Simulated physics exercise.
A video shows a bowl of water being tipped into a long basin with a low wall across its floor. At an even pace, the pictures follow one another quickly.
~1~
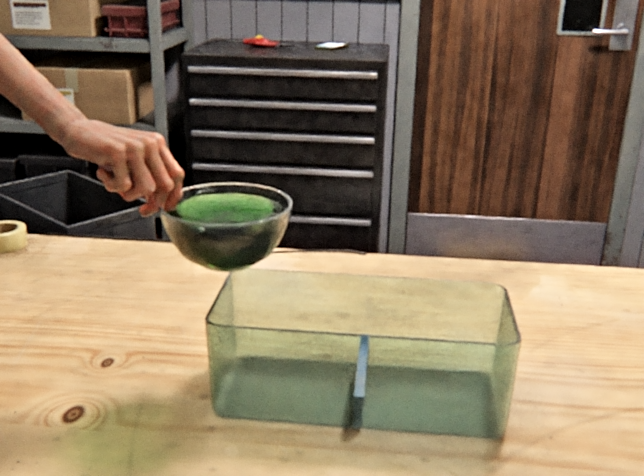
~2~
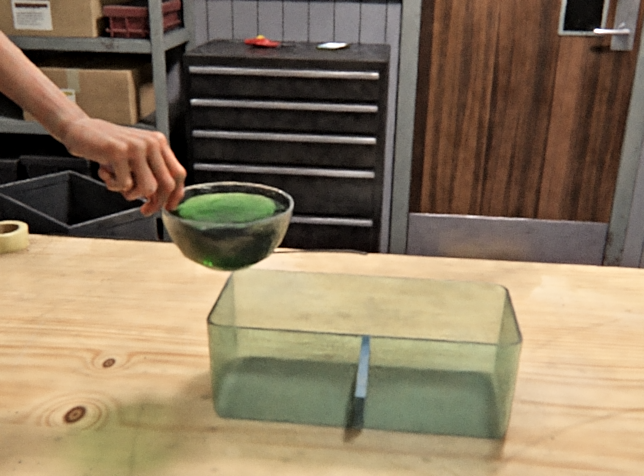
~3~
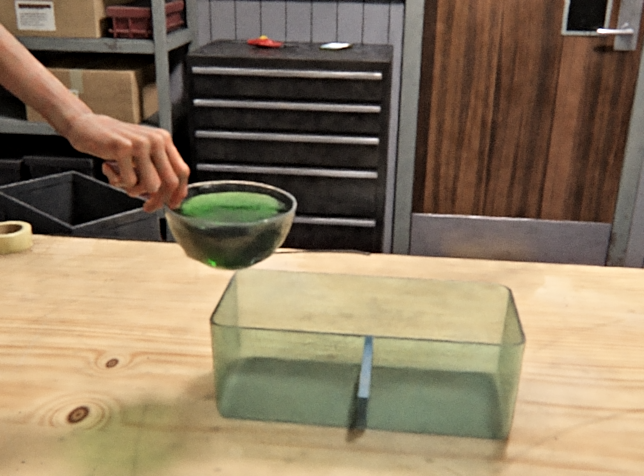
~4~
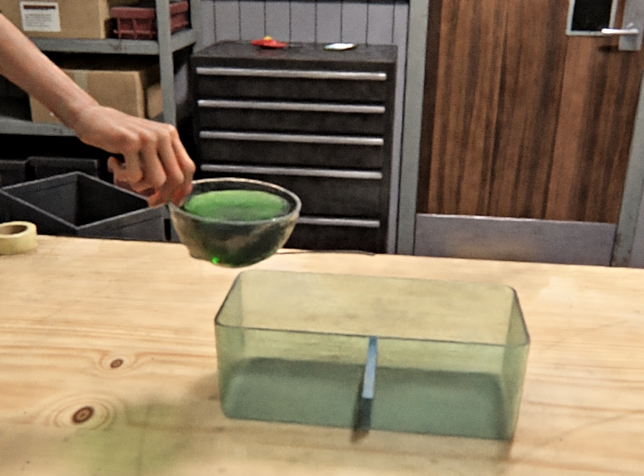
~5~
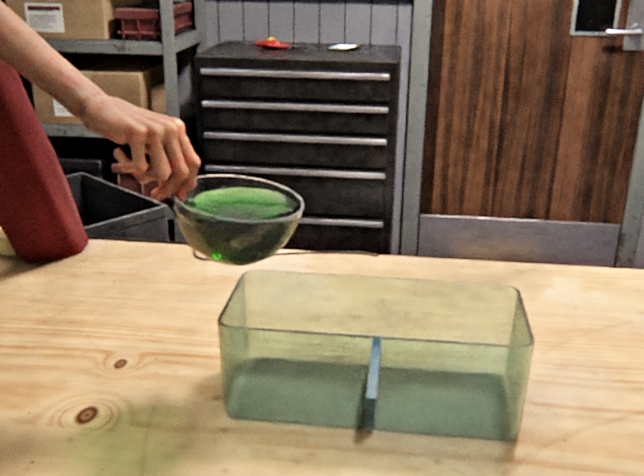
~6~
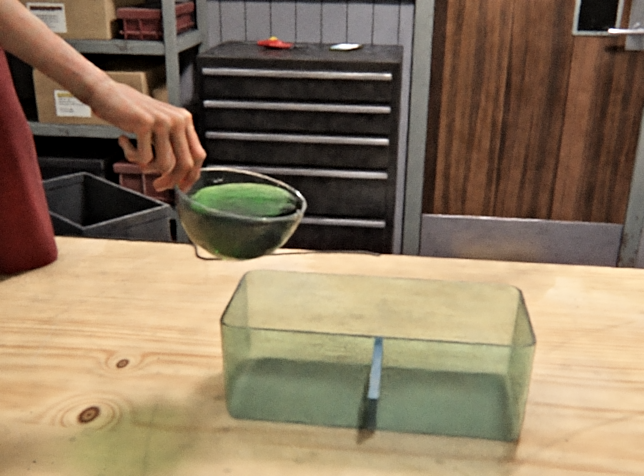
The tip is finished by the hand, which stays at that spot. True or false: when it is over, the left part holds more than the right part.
False.
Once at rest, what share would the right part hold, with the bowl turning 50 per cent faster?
I'd say close to 80 %.
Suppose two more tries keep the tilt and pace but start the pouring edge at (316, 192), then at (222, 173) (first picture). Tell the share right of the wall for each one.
Roughly 90 percent on the first try and 10 percent on the second.
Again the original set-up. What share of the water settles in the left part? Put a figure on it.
I'd put it at about 20 per cent.
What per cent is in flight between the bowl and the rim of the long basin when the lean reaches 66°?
Around 35 %.
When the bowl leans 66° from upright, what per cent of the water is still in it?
Close to 40 parts in a hundred remain.
A moment on, the tilt is 66° and 40 per cent is still to pour, 13 is left of the wall and 9 right of it.
Next, the tilt is 105° and 0 per cent is still to pour, 19 is left of the wall and 75 right of it.
Then the tilt is 116° and 0 per cent is still to pour, 20 is left of the wall and 80 right of it.
Later the tilt is 116° and 0 per cent is still to pour, 20 is left of the wall and 80 right of it.
At rest 20 per cent lies left of the wall, 80 right of it and 1 outside.
